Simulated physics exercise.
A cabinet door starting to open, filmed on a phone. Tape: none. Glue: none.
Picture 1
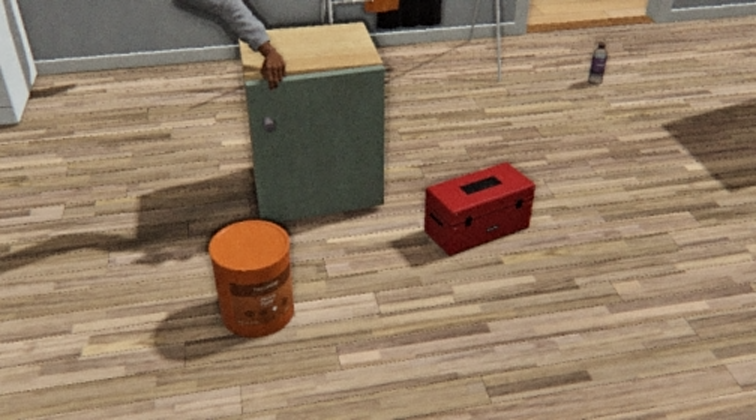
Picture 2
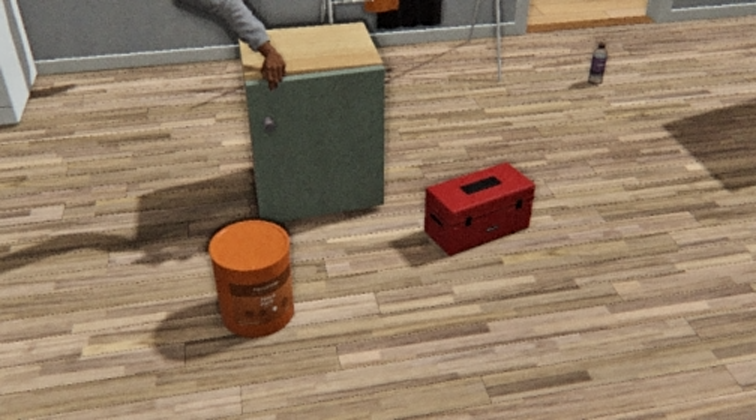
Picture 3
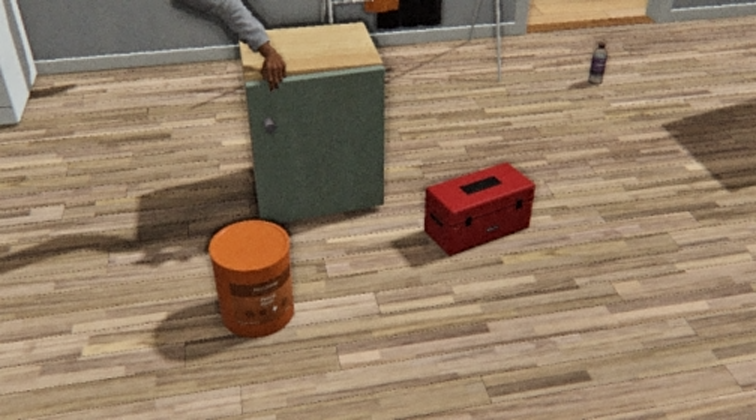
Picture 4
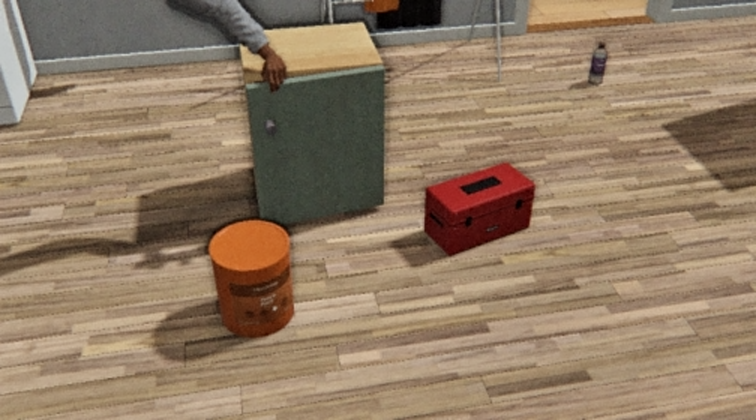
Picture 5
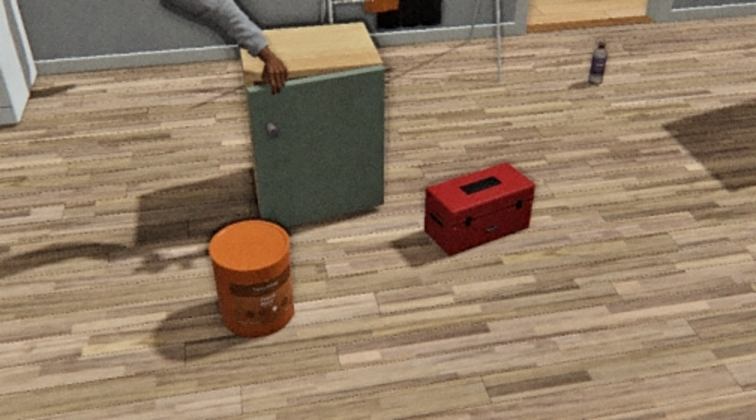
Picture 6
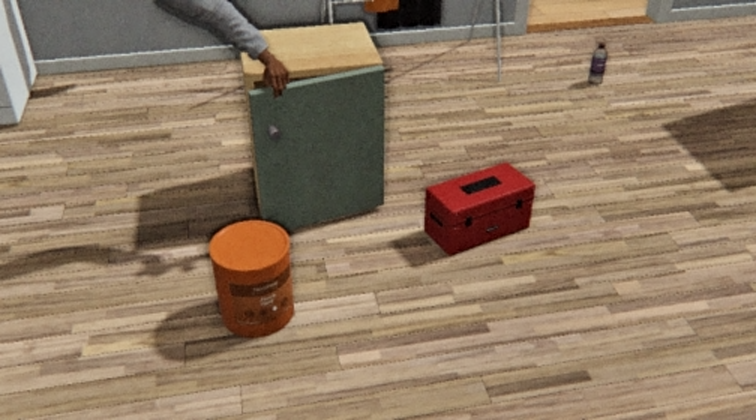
On a wood floor, a hand slowly pulling a green cabinet door slightly open behind an orange pail, red toolbox at right.
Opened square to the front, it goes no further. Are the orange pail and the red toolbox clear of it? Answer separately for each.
Here the orange pail stays untouched and the red toolbox stays untouched.
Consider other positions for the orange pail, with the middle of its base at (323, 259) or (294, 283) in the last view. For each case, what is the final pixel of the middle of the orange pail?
Around (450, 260) and (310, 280).
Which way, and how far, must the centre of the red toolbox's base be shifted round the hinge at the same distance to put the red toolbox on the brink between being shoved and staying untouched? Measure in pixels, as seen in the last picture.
Down by around 32 pixels.
Then, 1.32 s later than the last frame, door 50° open; orange pail at rest near (254, 279); red toolbox at rest near (479, 208).
When it is over, the orange pail remains where it is, near (254, 279); the red toolbox remains where it is, near (479, 208).
